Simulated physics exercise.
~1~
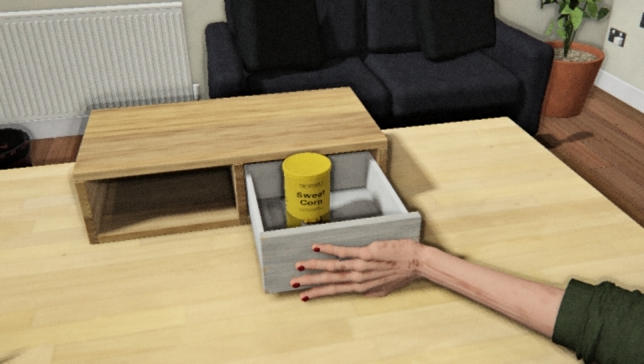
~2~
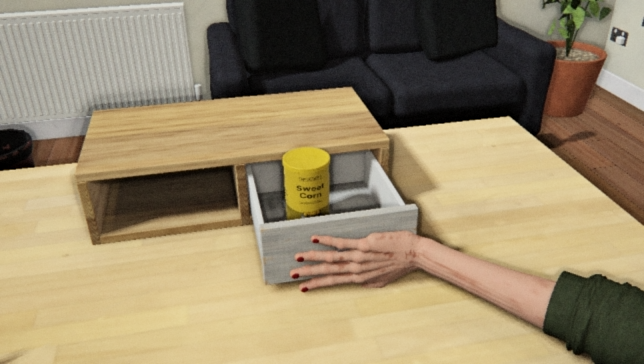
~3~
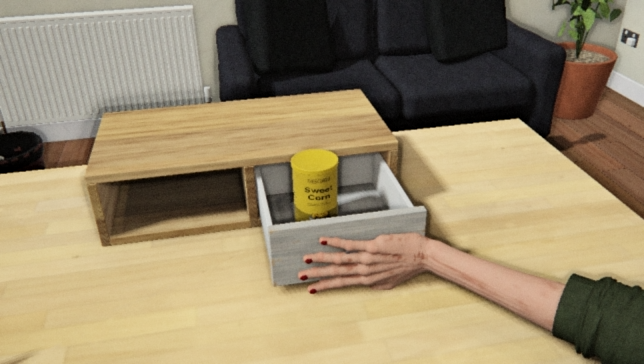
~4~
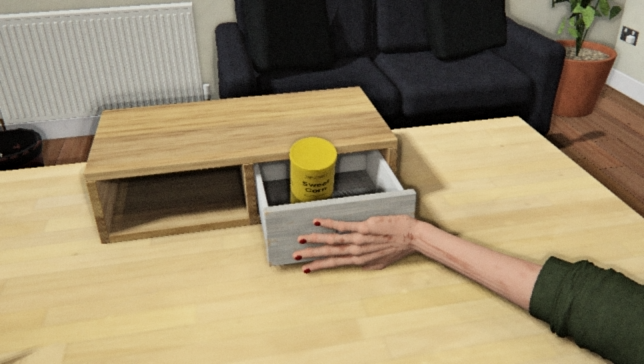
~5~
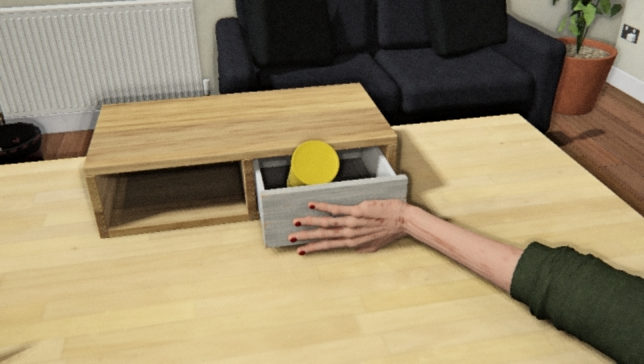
On a wooden table, a hand pushes in a drawer, tipping a yellow tin, leaving it ajar.
